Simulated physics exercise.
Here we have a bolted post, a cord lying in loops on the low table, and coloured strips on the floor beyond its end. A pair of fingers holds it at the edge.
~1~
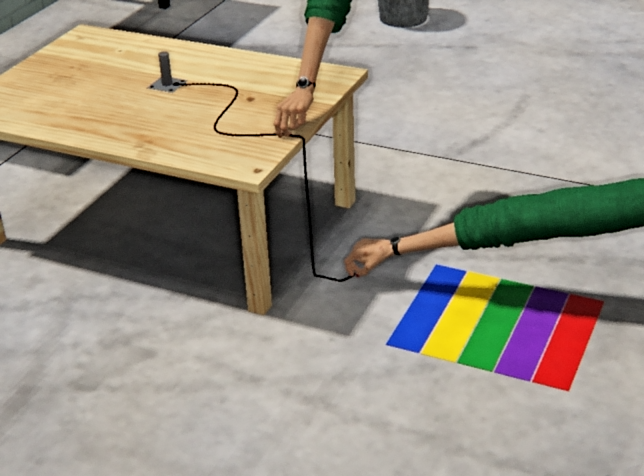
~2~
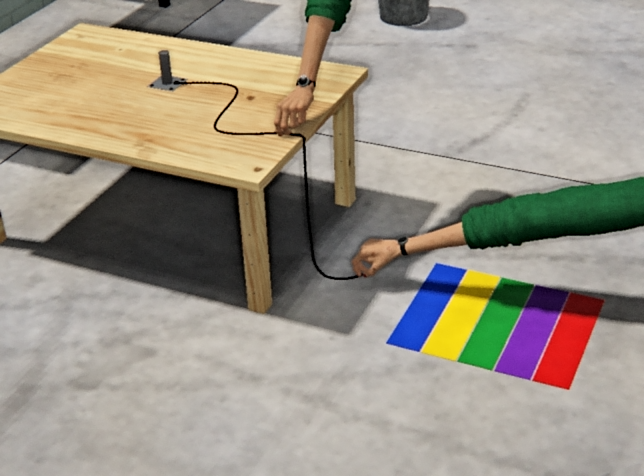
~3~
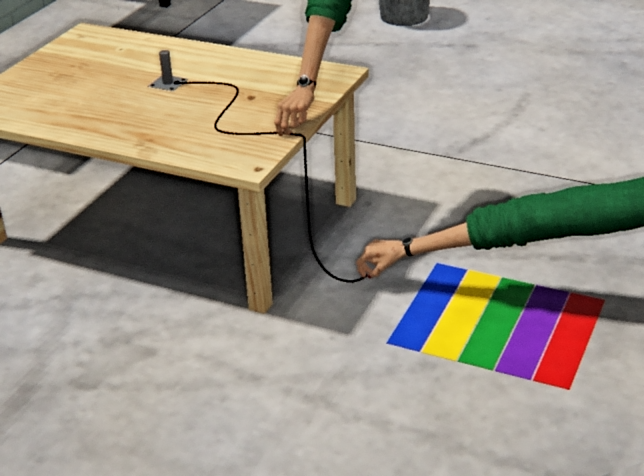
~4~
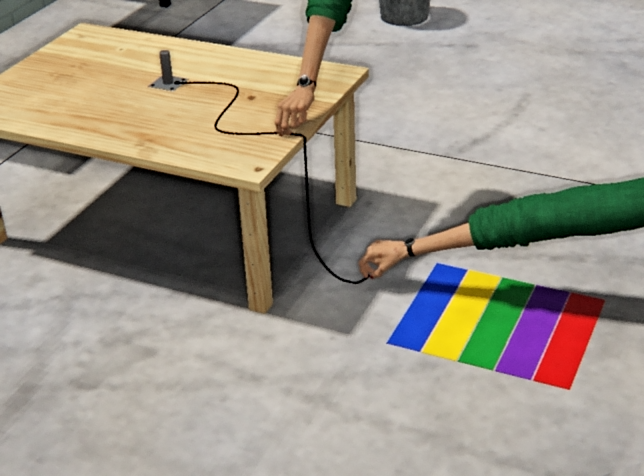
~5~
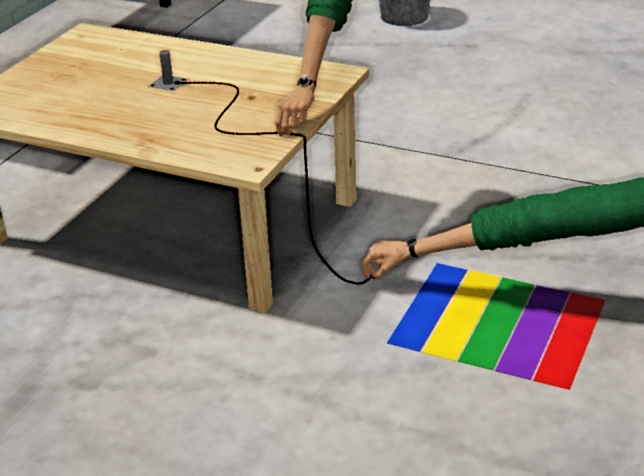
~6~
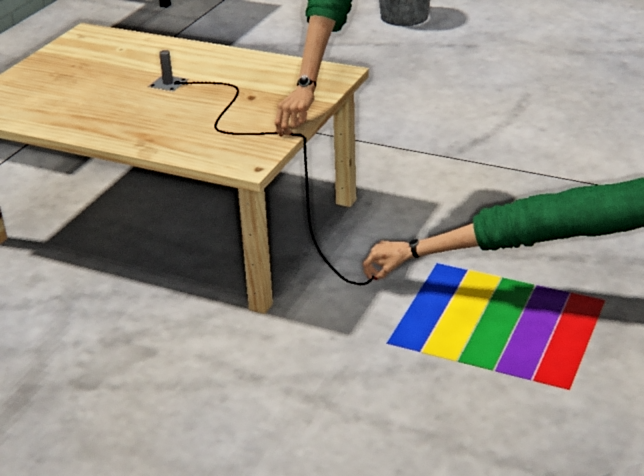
The footage shows a black cord curving across a low wooden table, one hand pressing it at the edge while another holds its hanging end and shifts slightly right, near coloured strips on the floor.
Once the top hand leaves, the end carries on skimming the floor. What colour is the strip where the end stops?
It is purple.
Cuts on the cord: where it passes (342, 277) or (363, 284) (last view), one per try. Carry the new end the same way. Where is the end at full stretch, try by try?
In turn, (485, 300) for the first and (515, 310) for the second.
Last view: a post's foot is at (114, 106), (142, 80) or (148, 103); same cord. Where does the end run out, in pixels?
Roughly (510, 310), (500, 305) and (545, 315), try by try.
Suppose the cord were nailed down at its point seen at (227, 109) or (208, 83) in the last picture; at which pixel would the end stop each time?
First try close to (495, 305), second close to (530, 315).
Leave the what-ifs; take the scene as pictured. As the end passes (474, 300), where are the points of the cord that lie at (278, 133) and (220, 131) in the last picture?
They end up close to (327, 172) and (301, 125).
A little later, end near (474, 300); over yellow.
Next, end near (514, 309); over green.
When it is tight, end near (538, 315); over purple. The end stops over the purple strip.
